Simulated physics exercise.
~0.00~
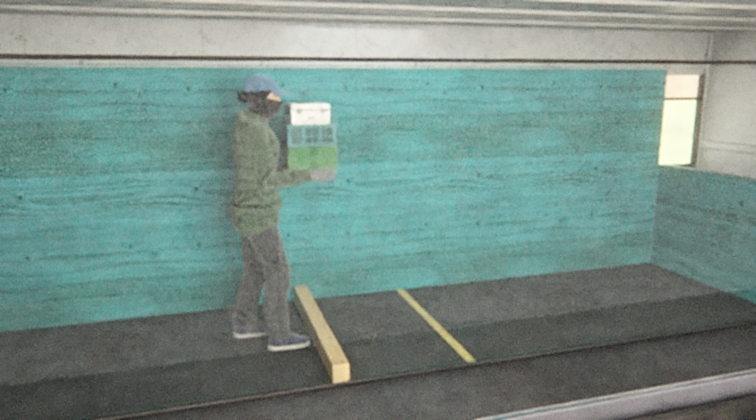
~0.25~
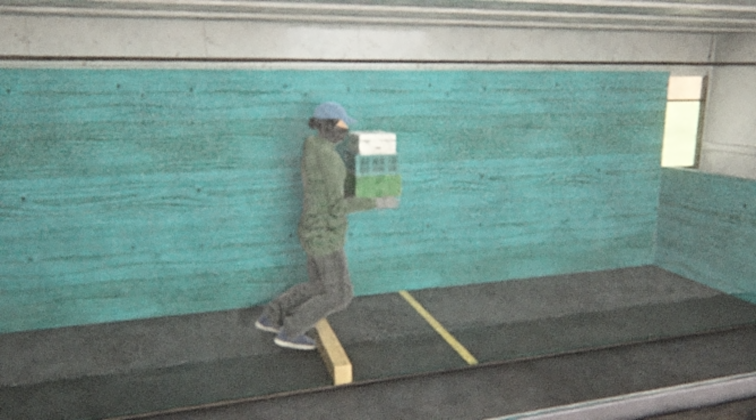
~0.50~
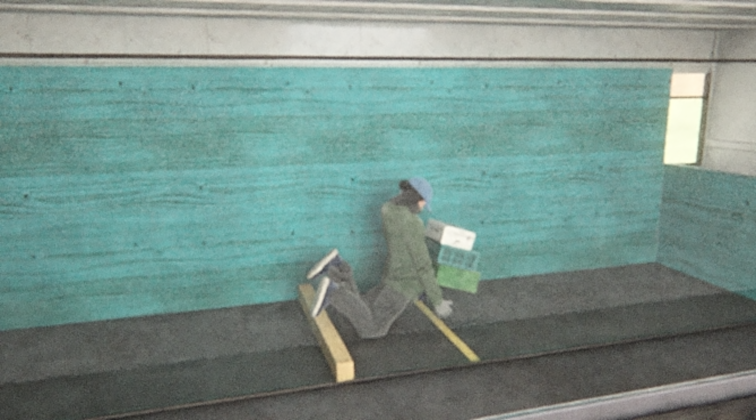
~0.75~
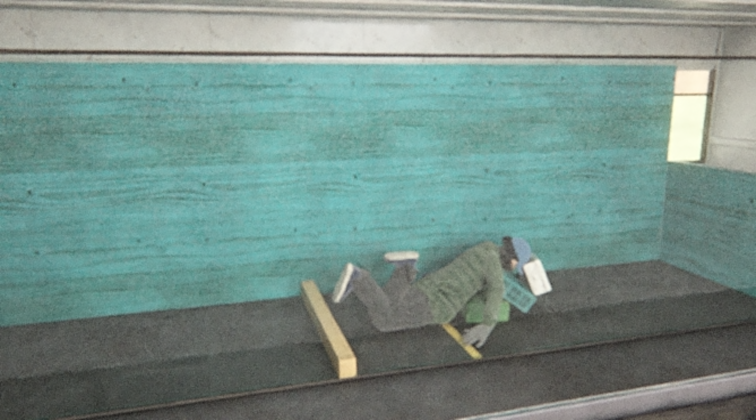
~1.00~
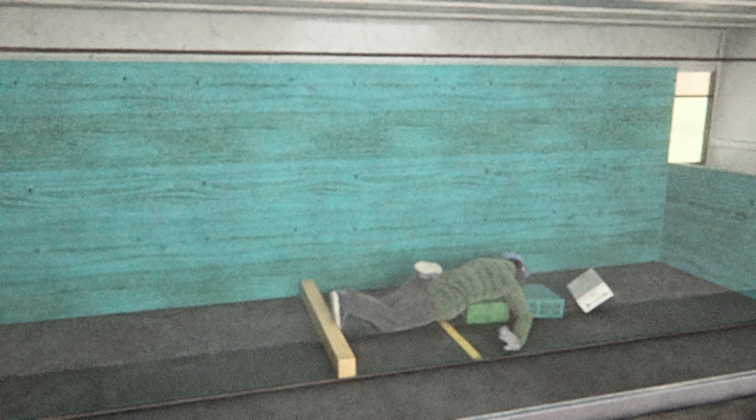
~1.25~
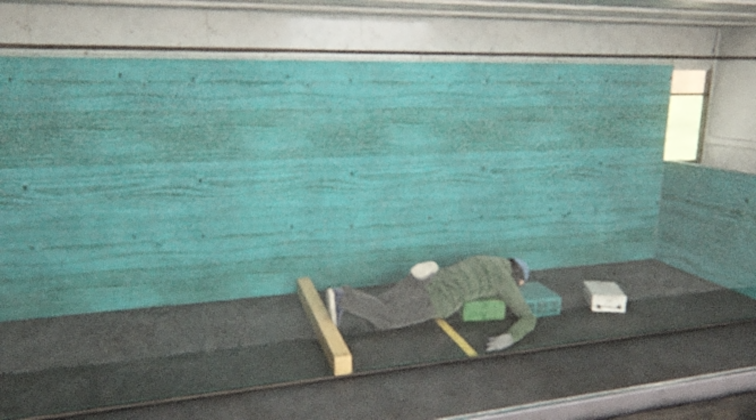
Courier carrying stacked boxes tripping over a low rail, pitching forward to the right and sprawling face down, boxes scattering past a yellow line.
